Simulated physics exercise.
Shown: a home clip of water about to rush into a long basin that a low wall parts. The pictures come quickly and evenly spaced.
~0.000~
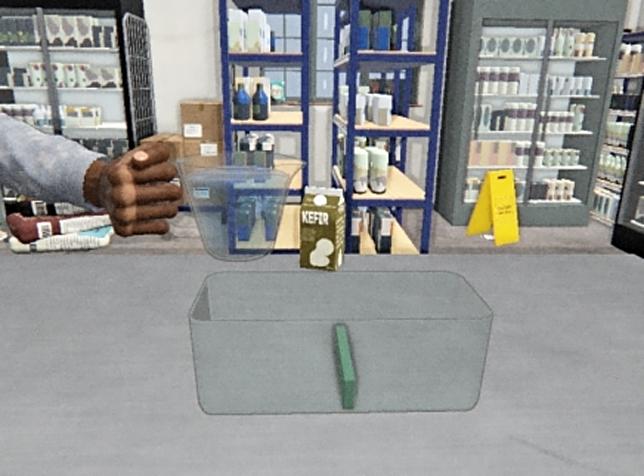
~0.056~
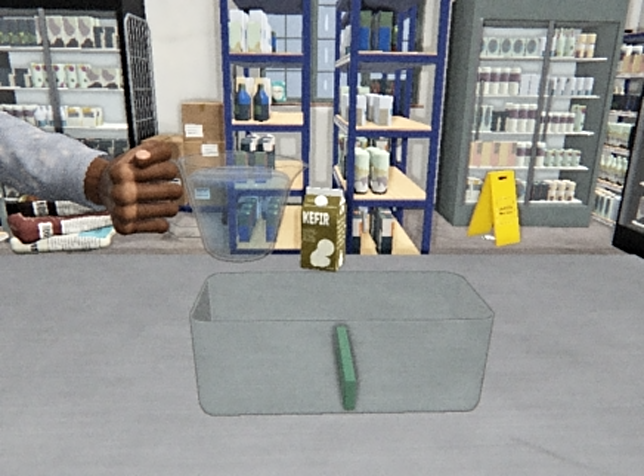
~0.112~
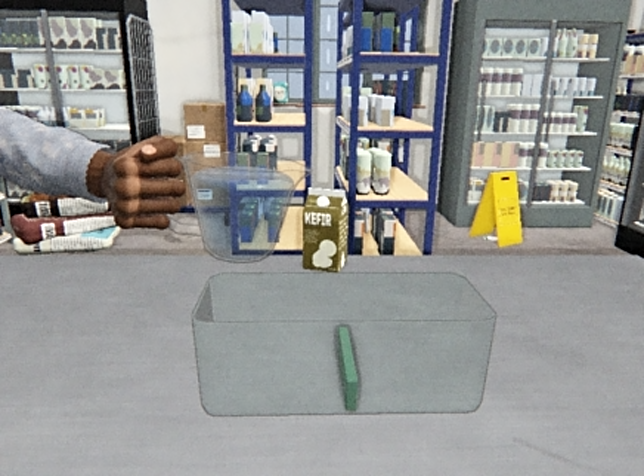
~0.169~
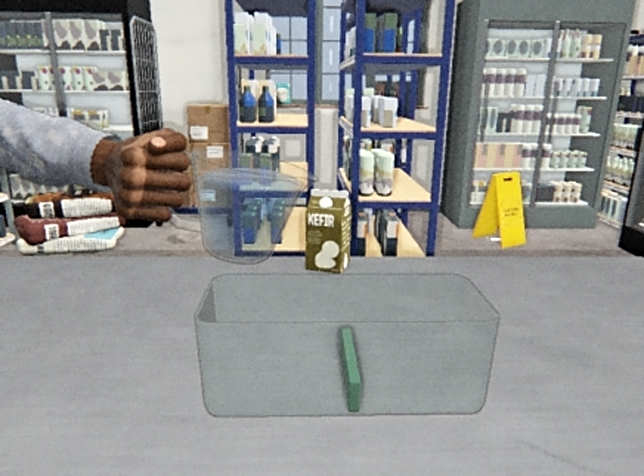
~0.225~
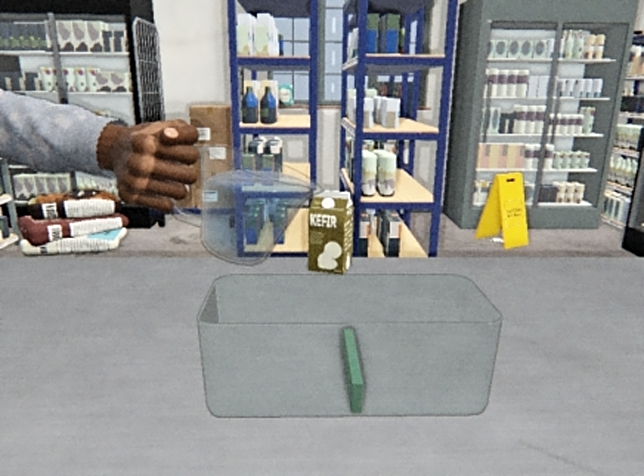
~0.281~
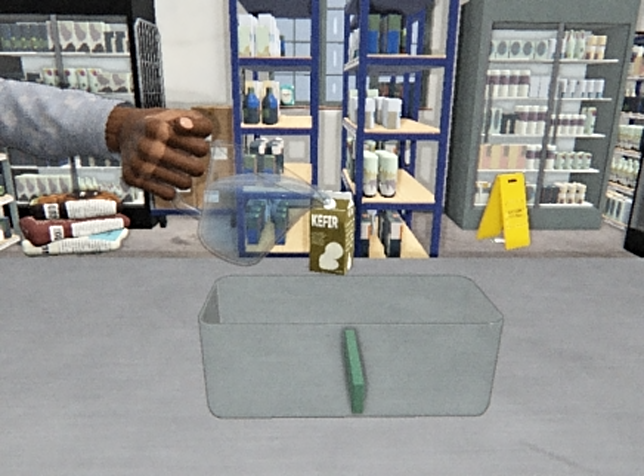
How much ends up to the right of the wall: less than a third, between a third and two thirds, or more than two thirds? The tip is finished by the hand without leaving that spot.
Between a third and two thirds.
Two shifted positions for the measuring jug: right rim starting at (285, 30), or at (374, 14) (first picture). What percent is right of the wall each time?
Roughly 75 per cent, and 70 per cent.
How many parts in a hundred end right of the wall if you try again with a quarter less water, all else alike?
45 per cent.
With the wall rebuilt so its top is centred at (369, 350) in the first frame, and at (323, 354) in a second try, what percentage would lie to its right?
I'd expect near 15 percent the first time and near 90 percent the next.
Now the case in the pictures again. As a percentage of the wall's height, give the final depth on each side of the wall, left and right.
On the left it is 30 per cent, on the right 50.
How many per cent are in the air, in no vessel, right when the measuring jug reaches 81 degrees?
Near 20 %.
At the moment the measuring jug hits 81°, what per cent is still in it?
About 45 %.
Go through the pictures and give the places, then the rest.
In the first frame, it leans 0°; its right rim is at (307, 162); the water meets the walls at (187, 174) and (291, 174); the long basin's rim runs from (199, 296) to (476, 294); the wall's top is at (344, 352).
In the second frame, it leans 1°; its right rim is at (308, 164); the water meets the walls at (188, 173) and (292, 176).
In the third frame, it leans 5°; its right rim is at (313, 169); the water meets the walls at (193, 173) and (296, 178).
In the fourth frame, it leans 11°; its right rim is at (319, 178); the water meets the walls at (200, 174) and (304, 181).
In the fifth frame, it leans 19°; its right rim is at (325, 189); the water meets the walls at (207, 179) and (315, 184).
In the sixth frame, it leans 28°; its right rim is at (328, 203); the water meets the walls at (211, 183) and (319, 192); 2 per cent is over the edge.
A moment on, the measuring jug is tipped on its side and 47 per cent is still to pour, 3 is left of the wall and 28 right of it.
Next, the measuring jug is tipped on its side and 8 per cent is still to pour, 29 is left of the wall and 56 right of it.
Then the measuring jug is tipped on its side and 0 per cent is still to pour, 41 is left of the wall and 57 right of it.
Later the measuring jug is tipped on its side and 0 per cent is still to pour, 42 is left of the wall and 58 right of it.
At rest 42 per cent lies left of the wall, 58 right of it and 1 outside.
